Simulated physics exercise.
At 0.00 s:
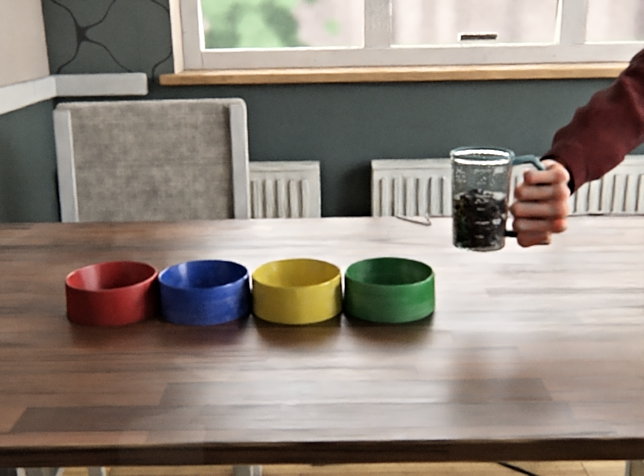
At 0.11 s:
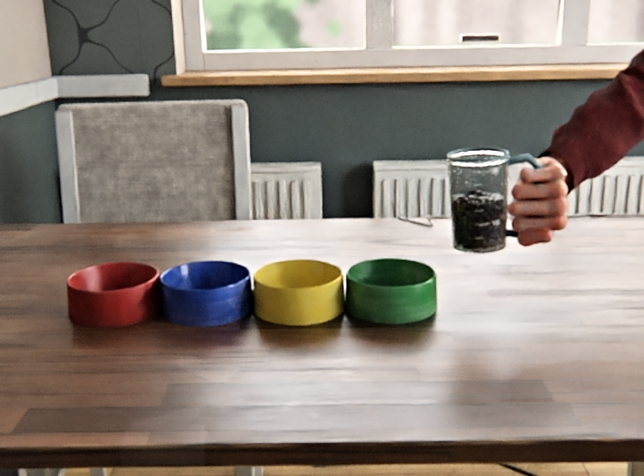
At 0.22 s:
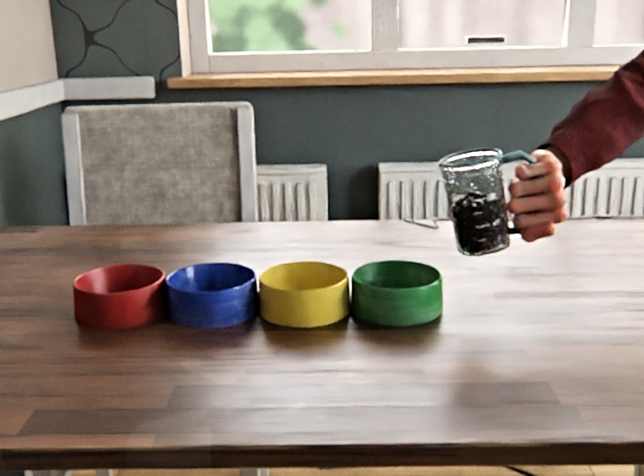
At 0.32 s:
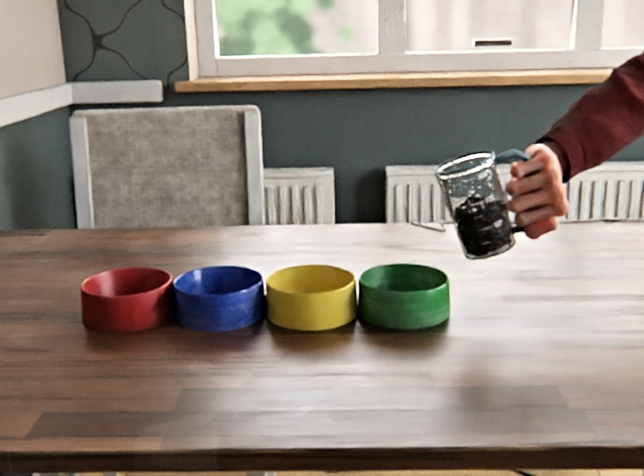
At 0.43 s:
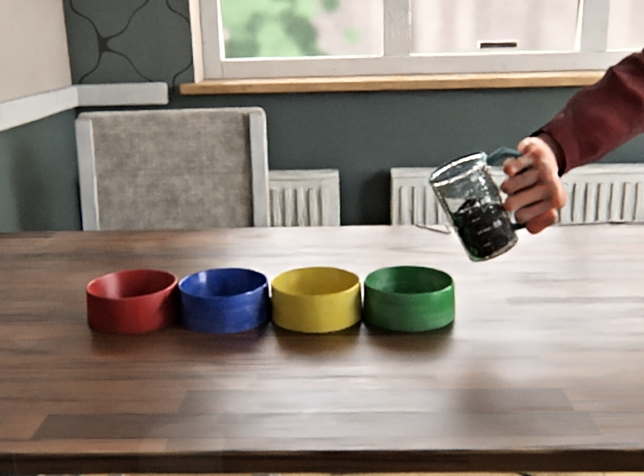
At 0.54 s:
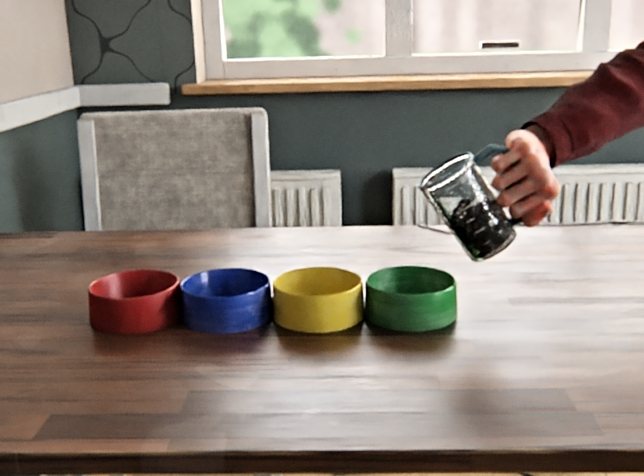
A hand in a dark red sleeve holds a clear glass cup by its handle at the right, partly filled with small black pieces, and steadily tilts it leftward while shifting it slightly left. Below and to the left, red, blue, yellow and green dishes sit in a row on a brown wooden table. Seen from the front and slightly above, the room has a grey chair, radiators and a window behind, and the view drifts slightly so the surroundings slide right and a little down.
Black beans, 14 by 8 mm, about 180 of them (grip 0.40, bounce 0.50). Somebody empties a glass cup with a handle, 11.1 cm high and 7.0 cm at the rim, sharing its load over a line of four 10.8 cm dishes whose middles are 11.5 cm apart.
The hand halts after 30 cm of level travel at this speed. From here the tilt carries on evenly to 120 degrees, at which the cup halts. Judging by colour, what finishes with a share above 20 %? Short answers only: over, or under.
In order: Red: Ends up with a fifth or less, blue: Ends up with a fifth or less, green: Ends up with a fifth or less, yellow: Ends up with more than a fifth, counter: Ends up with a fifth or less.
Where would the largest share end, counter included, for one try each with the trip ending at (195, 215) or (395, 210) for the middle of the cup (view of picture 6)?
Yellow; yellow.
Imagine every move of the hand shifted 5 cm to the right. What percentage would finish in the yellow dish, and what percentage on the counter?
In that case, yellow: 50; counter: 10.
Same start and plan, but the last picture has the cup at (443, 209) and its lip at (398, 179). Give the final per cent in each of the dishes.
Kept per dish: Red = 0, blue = 100, green = 0, yellow = 0.
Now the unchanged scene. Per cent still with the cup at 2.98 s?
That would be some 0 per cent.
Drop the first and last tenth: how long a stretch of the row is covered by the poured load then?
Length: About 6 cm.
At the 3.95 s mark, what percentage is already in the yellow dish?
About 100 percent.
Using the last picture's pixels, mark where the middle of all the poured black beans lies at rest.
In the last view, approximately (309, 302).
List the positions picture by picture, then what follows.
Cup at (480, 199), tilt 0 degrees, lip at (453, 154), moved 0.0 cm; middle of the pieces at (481, 217); green dish at (389, 271); yellow dish at (297, 273); blue dish at (204, 274); red dish at (112, 276), in the first picture.
Cup at (479, 201), tilt 3 degrees, lip at (448, 157), moved 0.4 cm; middle of the pieces at (480, 218), in the second picture.
Cup at (477, 203), tilt 11 degrees, lip at (441, 164), moved 1.3 cm; middle of the pieces at (481, 220), in the third picture.
Cup at (477, 206), tilt 18 degrees, lip at (435, 172), moved 2.2 cm; middle of the pieces at (483, 223), in the fourth picture.
Cup at (475, 208), tilt 25 degrees, lip at (429, 180), moved 3.0 cm; middle of the pieces at (483, 224), in the fifth picture.
Cup at (469, 208), tilt 33 degrees, lip at (420, 186), moved 3.9 cm; middle of the pieces at (479, 223); green dish at (411, 280); yellow dish at (318, 281); blue dish at (226, 283); red dish at (134, 284). The cup turns about 70 degrees a second and travels 8 cm a second, in the sixth picture.
After 2.00 s, tilt 120 degrees; cup holds 25 %, yellow 75 %.
After 2.98 s, tilt 120 degrees; cup holds 0 %, yellow 100 %.
After 3.95 s, tilt 120 degrees; cup holds 0 %, yellow 100 %.
By 4.2 s all is still; red 0 %, blue 0 %, green 0 %, yellow 100 %, counter 0 %.
